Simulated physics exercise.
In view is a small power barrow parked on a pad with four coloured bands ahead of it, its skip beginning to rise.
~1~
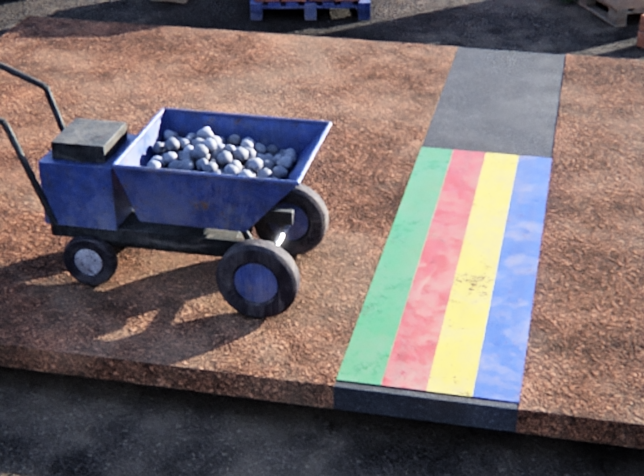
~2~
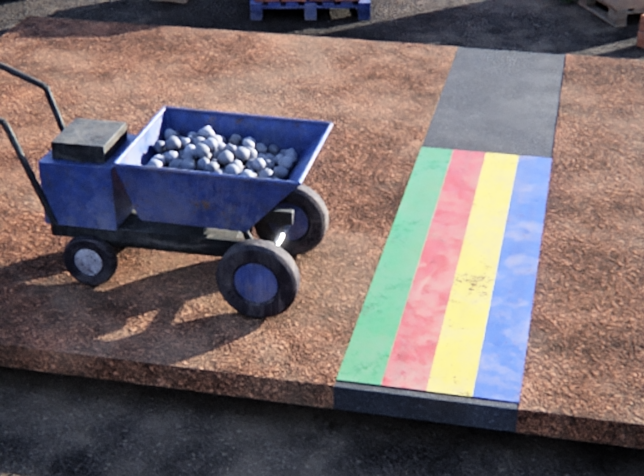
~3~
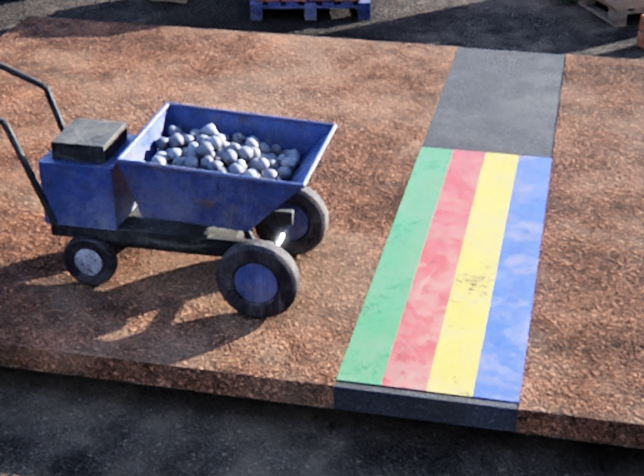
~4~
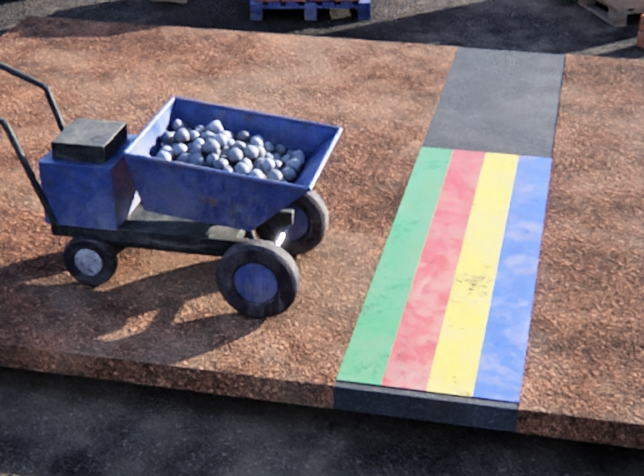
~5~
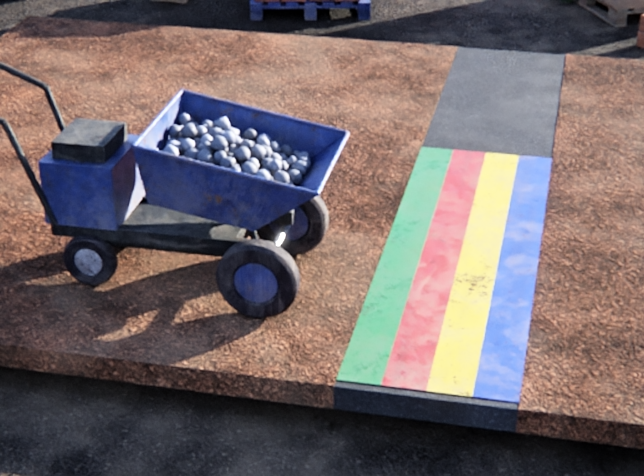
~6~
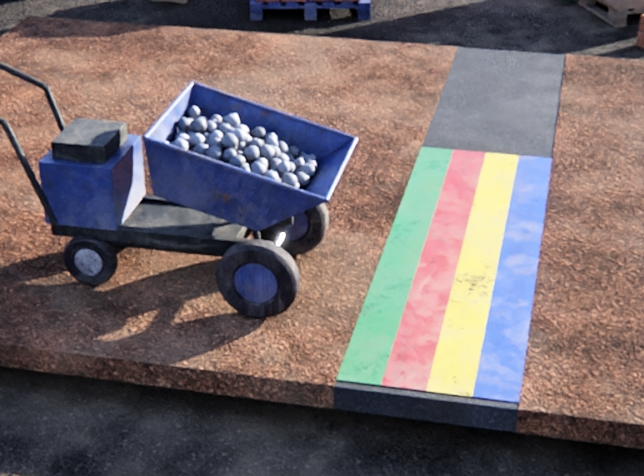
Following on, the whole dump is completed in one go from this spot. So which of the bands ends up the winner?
The winner is the red band.
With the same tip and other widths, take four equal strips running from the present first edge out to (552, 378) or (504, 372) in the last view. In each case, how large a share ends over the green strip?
20 % and 10 %.
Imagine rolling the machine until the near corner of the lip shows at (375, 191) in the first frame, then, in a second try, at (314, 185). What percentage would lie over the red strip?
In order: 0 % and 30 %.
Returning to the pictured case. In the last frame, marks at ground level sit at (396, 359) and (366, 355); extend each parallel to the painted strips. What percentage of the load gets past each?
About 70 percent, then about 90 percent.
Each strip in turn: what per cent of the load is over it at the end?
Green strip around 20, red strip around 30, yellow strip around 20, blue strip around 15.
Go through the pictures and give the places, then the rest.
The first picture shows lip of the skip near (297, 184), level; top of the load near (203, 158), round cobbles; green strip near (369, 352); red strip near (412, 357); yellow strip near (456, 362); blue strip near (501, 368).
The second picture shows lip of the skip near (298, 184), level; top of the load near (204, 157).
The third picture shows lip of the skip near (302, 186), tipped barely; top of the load near (208, 155).
The fourth picture shows lip of the skip near (309, 190), tipped a little; top of the load near (203, 149).
The fifth picture shows lip of the skip near (317, 194), tipped a little; top of the load near (207, 140).
The sixth picture shows lip of the skip near (326, 201), tipped clearly; top of the load near (207, 138); green strip near (369, 352); red strip near (412, 357); yellow strip near (456, 362); blue strip near (501, 368).
Shortly afterwards, skip tipped steeply; the whole lot in the skip.
Next, skip tipped steeply; the bulk in the skip; only a few over the green strip; a little over the red strip; only a few over the yellow strip; only a few falling.
Some moments later, skip tipped right over; near a quarter in the skip; a little over the green strip; near a third over the red strip; near a quarter over the yellow strip; a little over the blue strip; a little off the paint.
In the end, skip tipped right over; a little in the skip; near a quarter over the green strip; near a third over the red strip; near a quarter over the yellow strip; a little over the blue strip; a little off the paint.
